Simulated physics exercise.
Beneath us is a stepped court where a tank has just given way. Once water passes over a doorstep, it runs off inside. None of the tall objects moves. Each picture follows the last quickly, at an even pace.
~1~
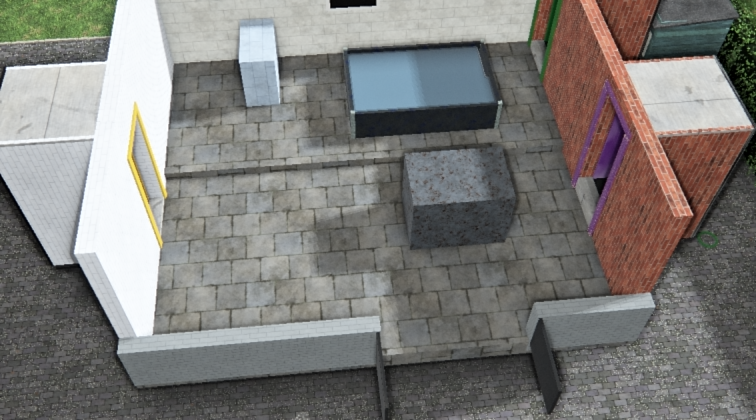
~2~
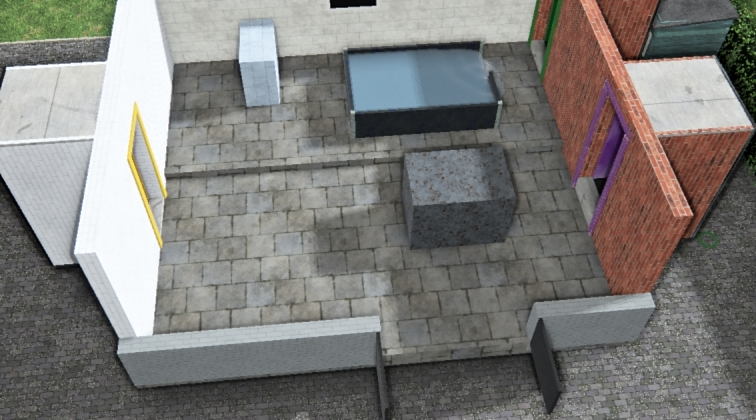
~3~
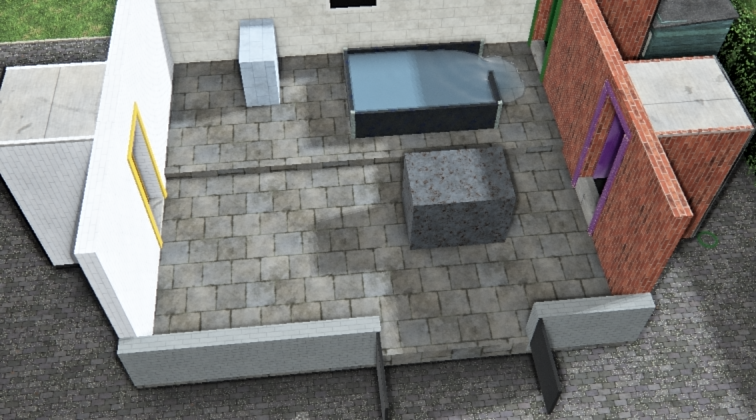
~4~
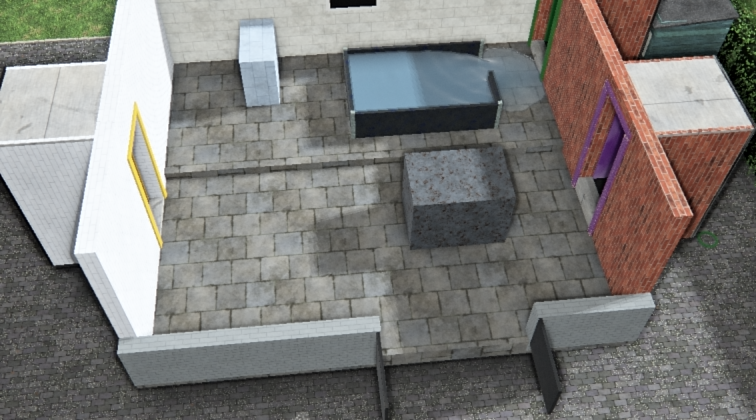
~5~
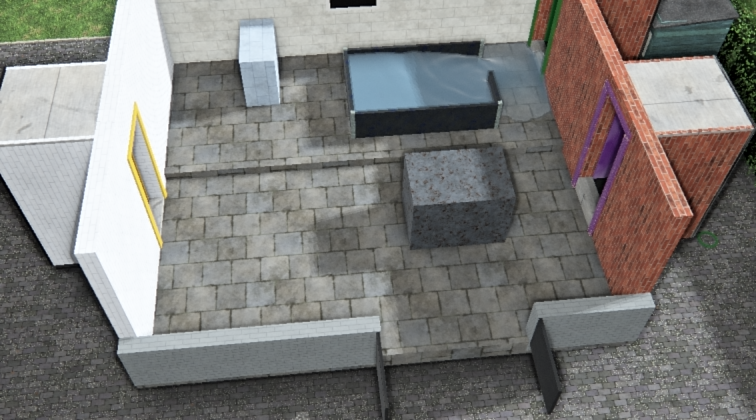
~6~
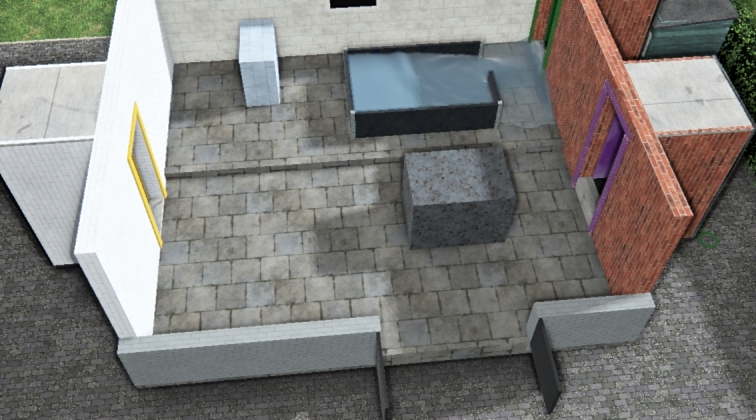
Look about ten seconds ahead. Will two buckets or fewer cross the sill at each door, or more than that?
As I see it, the yellow door receives no more than two buckets; the green door receives more than two buckets; the purple door receives no more than two buckets.
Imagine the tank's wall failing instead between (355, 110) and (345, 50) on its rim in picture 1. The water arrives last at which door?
I'd say the purple door.
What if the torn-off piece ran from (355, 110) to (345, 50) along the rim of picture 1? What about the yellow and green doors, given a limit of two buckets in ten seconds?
The yellow door overflows the limit, the green door stays within the limit.
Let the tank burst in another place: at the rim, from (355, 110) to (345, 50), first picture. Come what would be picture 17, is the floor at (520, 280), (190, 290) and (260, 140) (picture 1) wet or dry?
First unwetted, second unwetted, third soaked.
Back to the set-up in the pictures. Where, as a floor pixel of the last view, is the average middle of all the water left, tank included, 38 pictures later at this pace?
Somewhere near (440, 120).
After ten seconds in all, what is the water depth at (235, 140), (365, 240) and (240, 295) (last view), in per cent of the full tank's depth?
Roughly 4 per cent, 4 per cent and 6 per cent.
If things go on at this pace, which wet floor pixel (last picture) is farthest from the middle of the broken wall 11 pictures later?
Near (588, 242).
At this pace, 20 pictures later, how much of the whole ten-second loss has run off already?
About 50 per cent.
A moment on, water covers 10 % of the floor; the yellow door not reached, the green door over two buckets in, the purple door not reached.
Next, water covers 15 % of the floor; the yellow door not reached, the green door far over two buckets in, the purple door wet at the sill, nothing in.
Then, water covers 30 % of the floor; the yellow door not reached, the green door far over two buckets in, the purple door wet at the sill, nothing in.
Later, water covers 50 % of the floor; the yellow door not reached, the green door far over two buckets in, the purple door wet at the sill, nothing in.
In the end, water covers 85 % of the floor; the yellow door wet at the sill, nothing in, the green door far over two buckets in, the purple door wet at the sill, nothing in.
